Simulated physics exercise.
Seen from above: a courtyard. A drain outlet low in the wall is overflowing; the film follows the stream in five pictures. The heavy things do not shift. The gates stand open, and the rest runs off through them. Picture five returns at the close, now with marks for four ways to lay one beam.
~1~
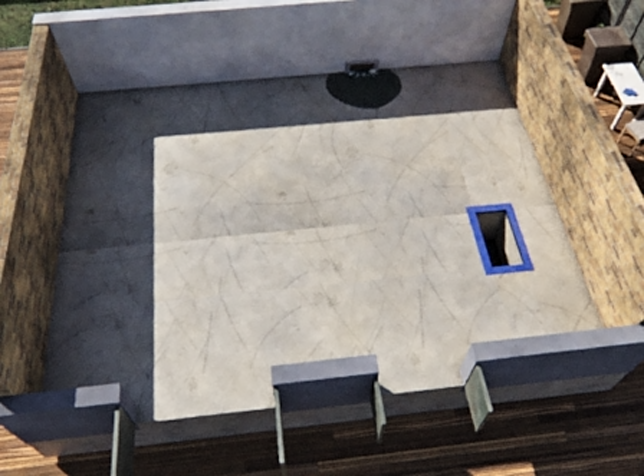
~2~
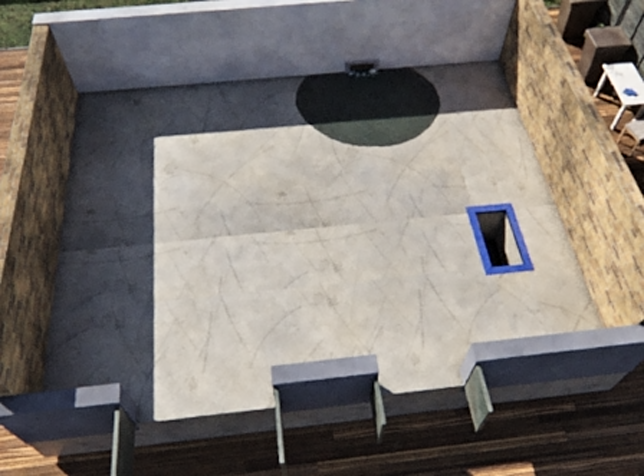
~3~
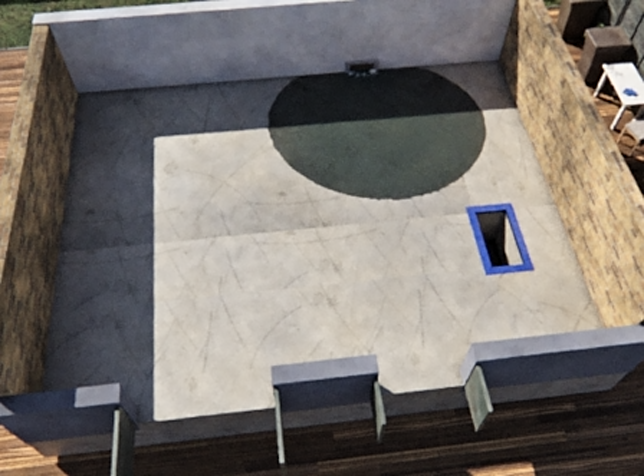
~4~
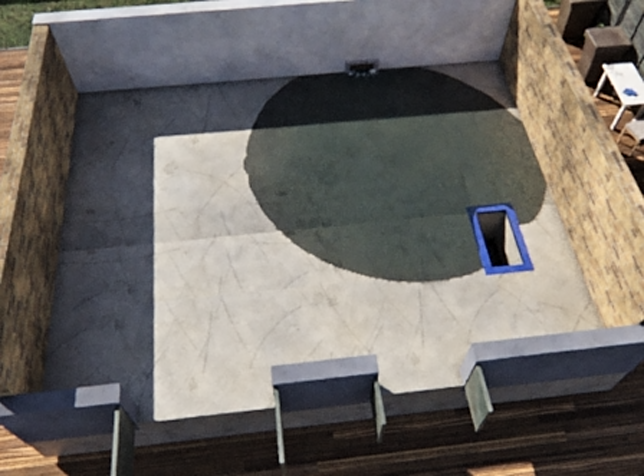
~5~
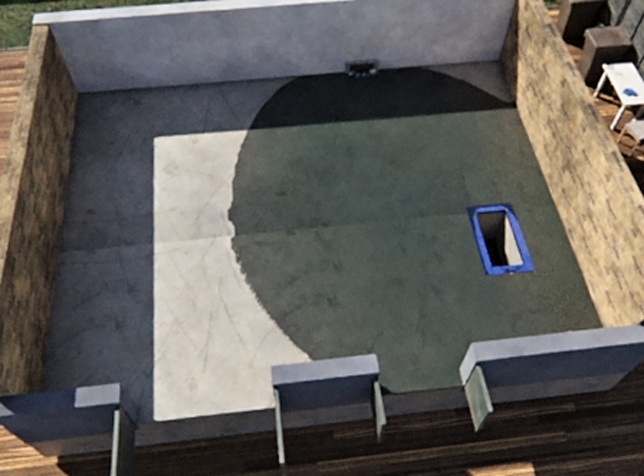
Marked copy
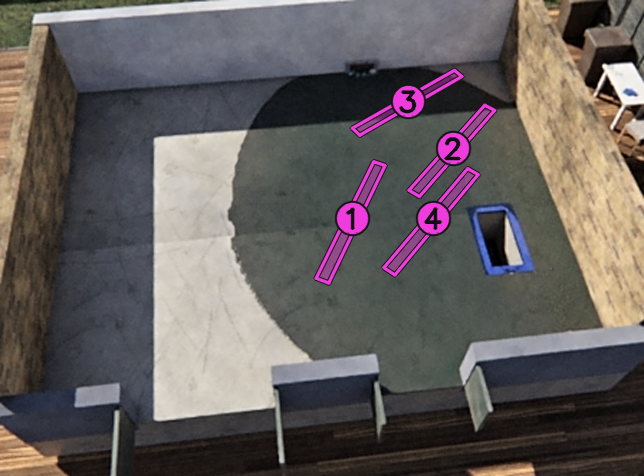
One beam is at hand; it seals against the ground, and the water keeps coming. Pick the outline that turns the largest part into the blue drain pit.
1.
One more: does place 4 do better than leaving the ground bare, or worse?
Worse.
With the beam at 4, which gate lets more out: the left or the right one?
The right gate.
In magenta, 1 from (322, 280) to (379, 163); 2 from (414, 193) to (489, 107); 3 from (356, 131) to (458, 73); 4 from (389, 271) to (472, 171).
Choosing 1, about 27 % of the stream goes into the blue drain pit, about 73 % out by the gates.
Choosing 2, about 10 % of the stream goes into the blue drain pit, about 90 % out by the gates.
Choosing 3, about 8 % of the stream goes into the blue drain pit, about 91 % out by the gates.
Choosing 4, about 9 % of the stream goes into the blue drain pit, about 90 % out by the gates.
